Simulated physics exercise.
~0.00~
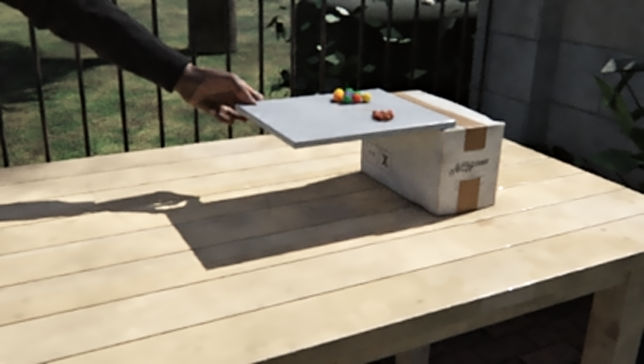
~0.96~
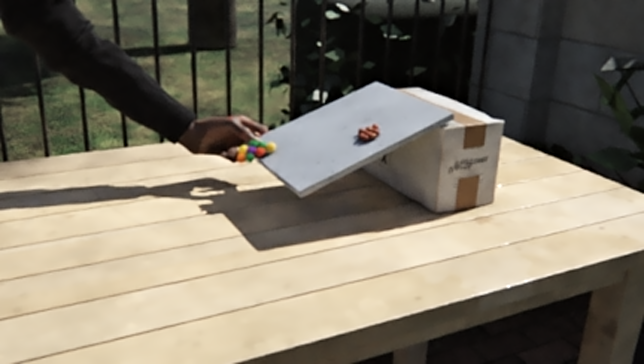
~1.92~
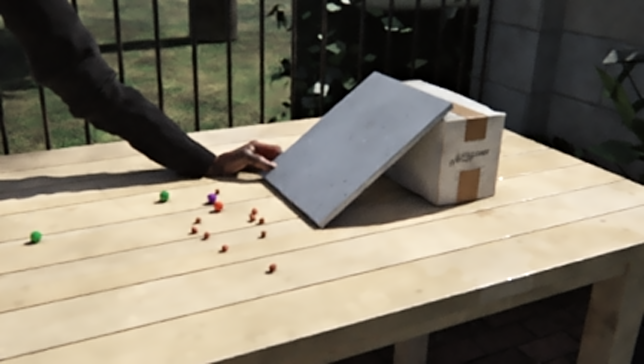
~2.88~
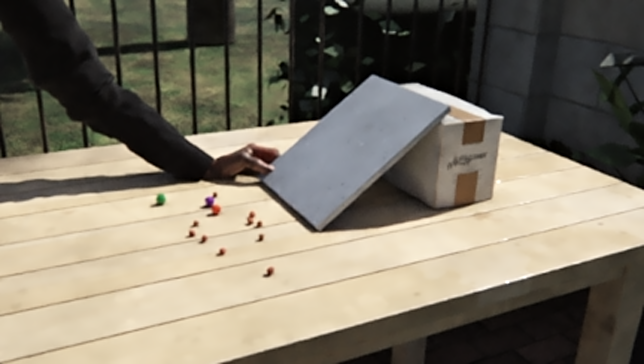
At first, a hand holds one end of a grey board level above a wooden table, its other end resting on a cardboard box, with a cluster of colourful balls and a cluster of small reddish pieces on top. The hand lowers the free end, and the colourful balls shift down to the low edge near the fingers while the reddish pieces stay higher up. As the board tips steeply onto the table, both groups spill off to the left. The reddish pieces stop scattered near the board, while the colourful balls spread wider, and a green one farthest left disappears from the tabletop.
